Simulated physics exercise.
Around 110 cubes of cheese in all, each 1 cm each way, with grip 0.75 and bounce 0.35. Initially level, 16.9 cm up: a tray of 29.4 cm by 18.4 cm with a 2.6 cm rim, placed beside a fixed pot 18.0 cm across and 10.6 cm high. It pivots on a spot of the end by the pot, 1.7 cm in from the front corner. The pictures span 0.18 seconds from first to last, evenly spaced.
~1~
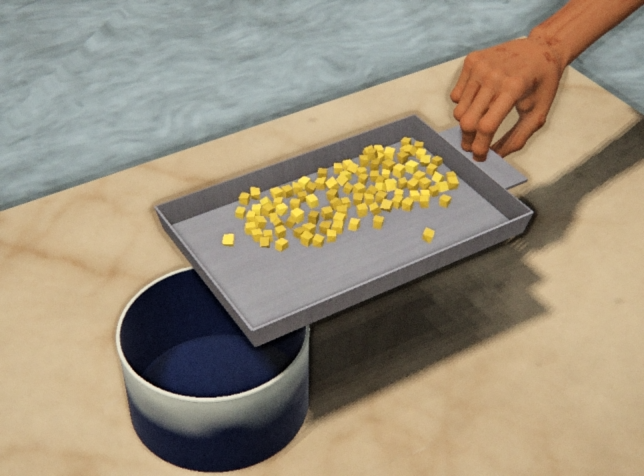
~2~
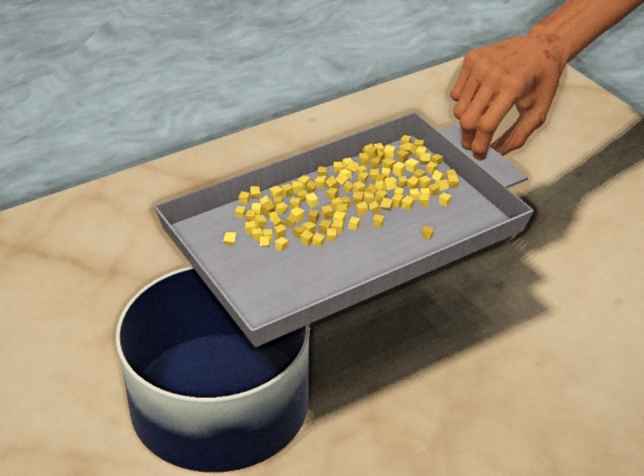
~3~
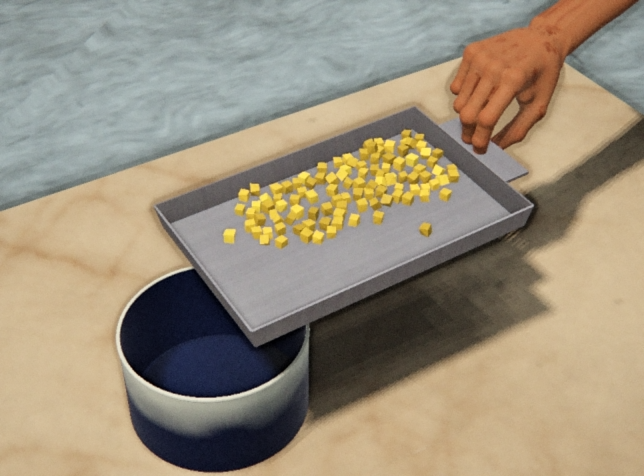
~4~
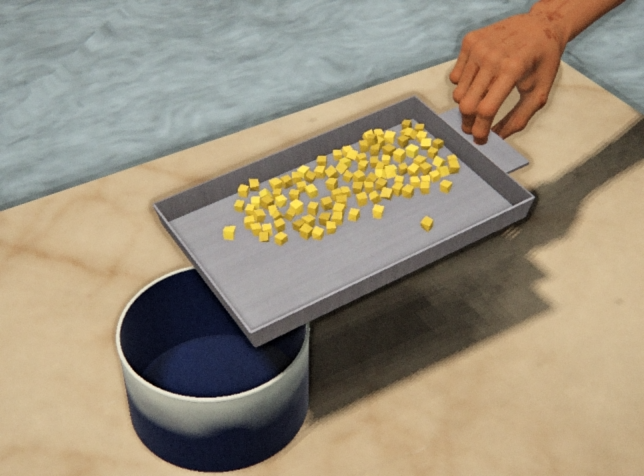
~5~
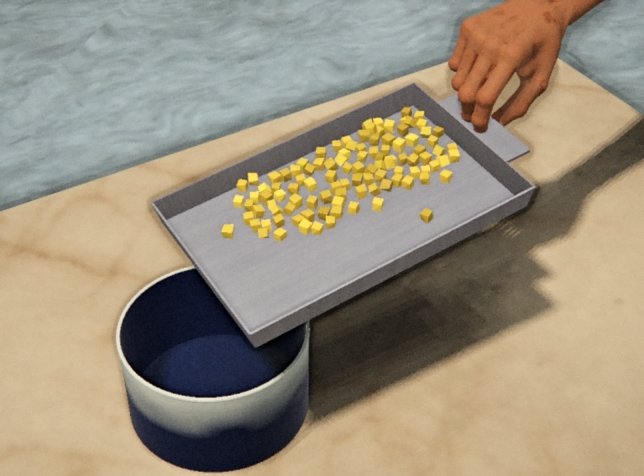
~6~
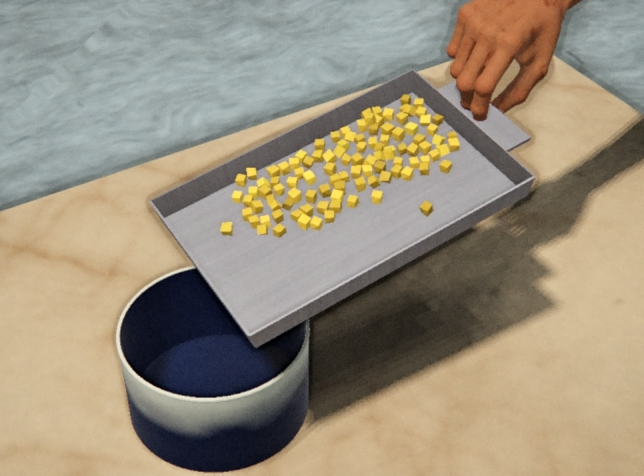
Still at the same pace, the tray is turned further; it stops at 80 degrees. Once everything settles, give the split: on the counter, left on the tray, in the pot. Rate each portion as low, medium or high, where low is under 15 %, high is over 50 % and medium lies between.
Counter high, tray medium, pot low.
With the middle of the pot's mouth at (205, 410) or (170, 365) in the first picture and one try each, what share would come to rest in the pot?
Try one: ~ 65 %; try two: ~ 40 %.
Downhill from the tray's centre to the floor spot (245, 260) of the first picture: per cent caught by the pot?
About 30 per cent.
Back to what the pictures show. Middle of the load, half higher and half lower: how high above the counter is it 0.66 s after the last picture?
I'd say near 20 cm.
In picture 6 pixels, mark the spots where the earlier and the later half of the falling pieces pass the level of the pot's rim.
First half close to (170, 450), second half close to (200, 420).
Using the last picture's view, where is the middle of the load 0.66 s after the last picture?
Somewhere about (220, 298) in the last view.
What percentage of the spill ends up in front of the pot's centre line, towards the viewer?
Share: Some 100 %.
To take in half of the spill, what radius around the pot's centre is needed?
I'd say around 24 centimetres.
Then, 0.39 s after the last picture, tilt 44 degrees; the tray holds 100 %, the pot 0 %.
Then, 0.66 s after the last picture, tilt 67 degrees; the tray holds 95 %, the pot 0 %.
Then, 1.03 s after the last picture, tilt 80 degrees; the tray holds 45 %, the pot 5 %.
In the end, counter 65 %, tray 30 %, pot 5 %.
